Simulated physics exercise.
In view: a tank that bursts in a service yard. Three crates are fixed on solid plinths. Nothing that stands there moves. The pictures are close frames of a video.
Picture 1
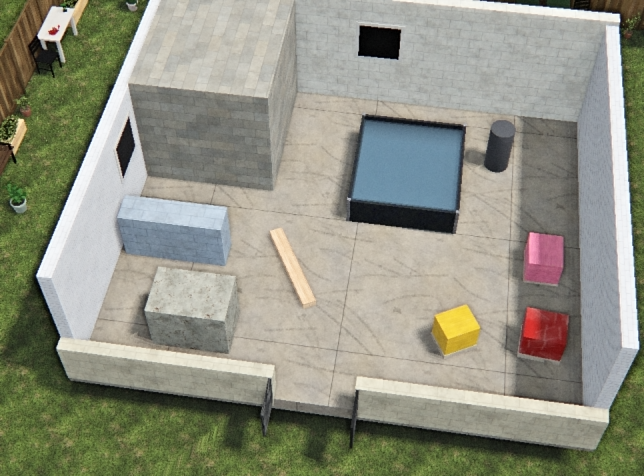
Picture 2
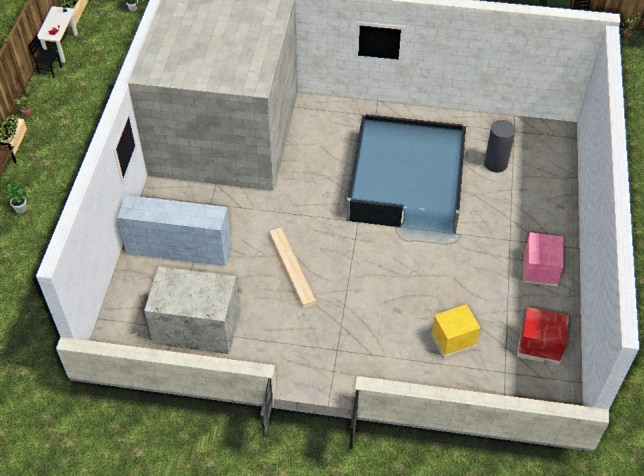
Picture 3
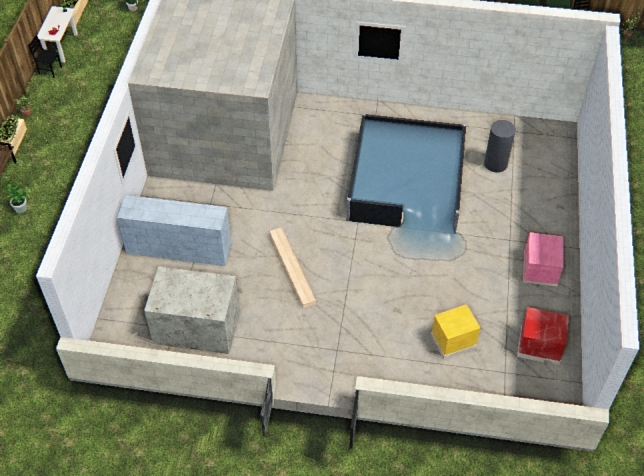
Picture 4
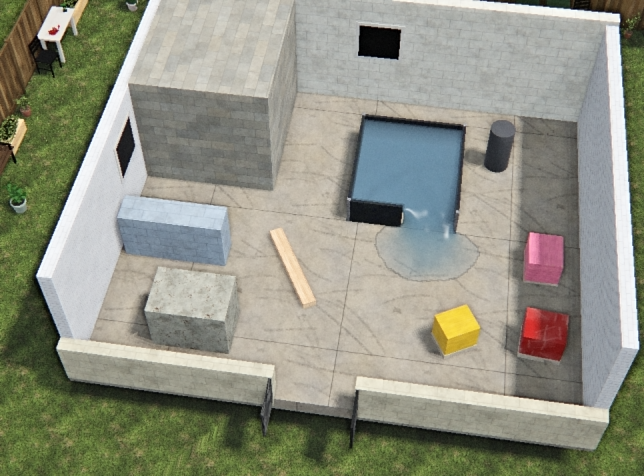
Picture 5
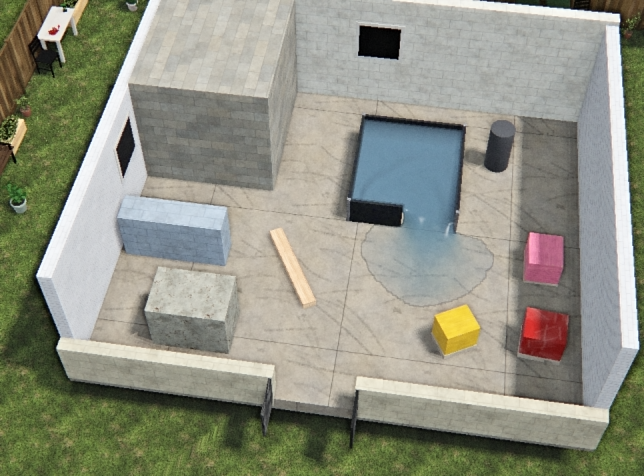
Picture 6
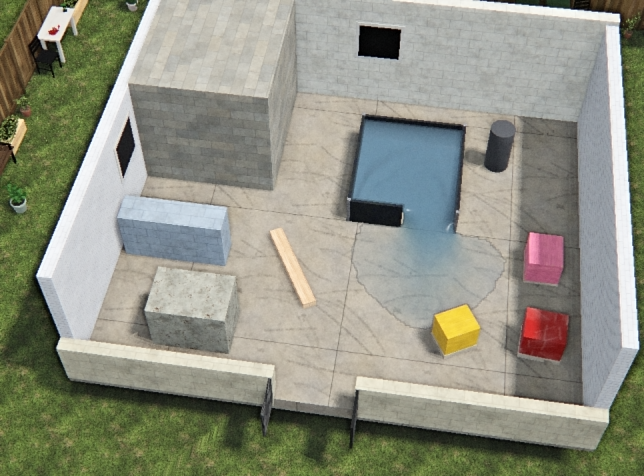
A big grey block fills the back left corner of a roofless, pale-walled yard seen from high above, with grass outside. A blue water tank and dark cylinder stand toward the back right, pink, red and yellow boxes at right, pale blue and grey blocks and a plank at left. The tank's front opens at its right side, and water pours out, fanning across the floor toward the yellow box.
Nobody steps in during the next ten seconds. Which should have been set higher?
In the end: The pink crate gets wet; the red crate gets wet; the yellow crate gets wet.
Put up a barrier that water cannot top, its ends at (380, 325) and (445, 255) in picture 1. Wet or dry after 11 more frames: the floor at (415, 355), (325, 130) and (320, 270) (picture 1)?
In that order: Not flooded, no water, flooded.
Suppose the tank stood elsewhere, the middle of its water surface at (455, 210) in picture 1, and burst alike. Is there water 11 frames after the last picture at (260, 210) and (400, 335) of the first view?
As listed: Clear, covered.
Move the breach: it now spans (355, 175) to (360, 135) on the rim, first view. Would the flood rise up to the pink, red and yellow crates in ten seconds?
One by one: Pink ends up wet, red stays dry, yellow is spared.
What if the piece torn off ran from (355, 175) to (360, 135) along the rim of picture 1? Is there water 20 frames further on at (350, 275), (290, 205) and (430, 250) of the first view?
In that order: Awash, covered, no water.
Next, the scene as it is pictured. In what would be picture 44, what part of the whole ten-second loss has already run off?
Close to 65 %.
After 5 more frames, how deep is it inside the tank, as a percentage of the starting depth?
I make it 78 per cent.
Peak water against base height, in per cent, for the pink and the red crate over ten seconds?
Near 230 and 200 in a hundred.
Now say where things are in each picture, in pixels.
The first frame shows still water in the water tank at (408, 164).
In the second frame, water pours out at (428, 222) and has run to (455, 238).
In the third frame, the front is at (460, 251), out from the gap at (428, 223).
In the fourth frame, the front is at (404, 274), out from the gap at (427, 224).
In the fifth frame, water pours out at (428, 223) and has run to (411, 301).
In the sixth frame, the front is at (428, 325), out from the gap at (428, 223).
A moment on, water covers 20 % of the floor; the pink crate water round its plinth, the red crate water round its plinth, the yellow crate water round its plinth.
Next, water covers 30 % of the floor; the pink crate water round its plinth, the red crate water round its plinth, the yellow crate water round its plinth.
Then, water covers 35 % of the floor; the pink crate water round its plinth, the red crate water round its plinth, the yellow crate water round its plinth.
Later, water covers 45 % of the floor; the pink crate water round its plinth, the red crate water round its plinth, the yellow crate water round its plinth.
In the end, water covers 65 % of the floor; the pink crate was topped, the red crate was topped, the yellow crate was topped.
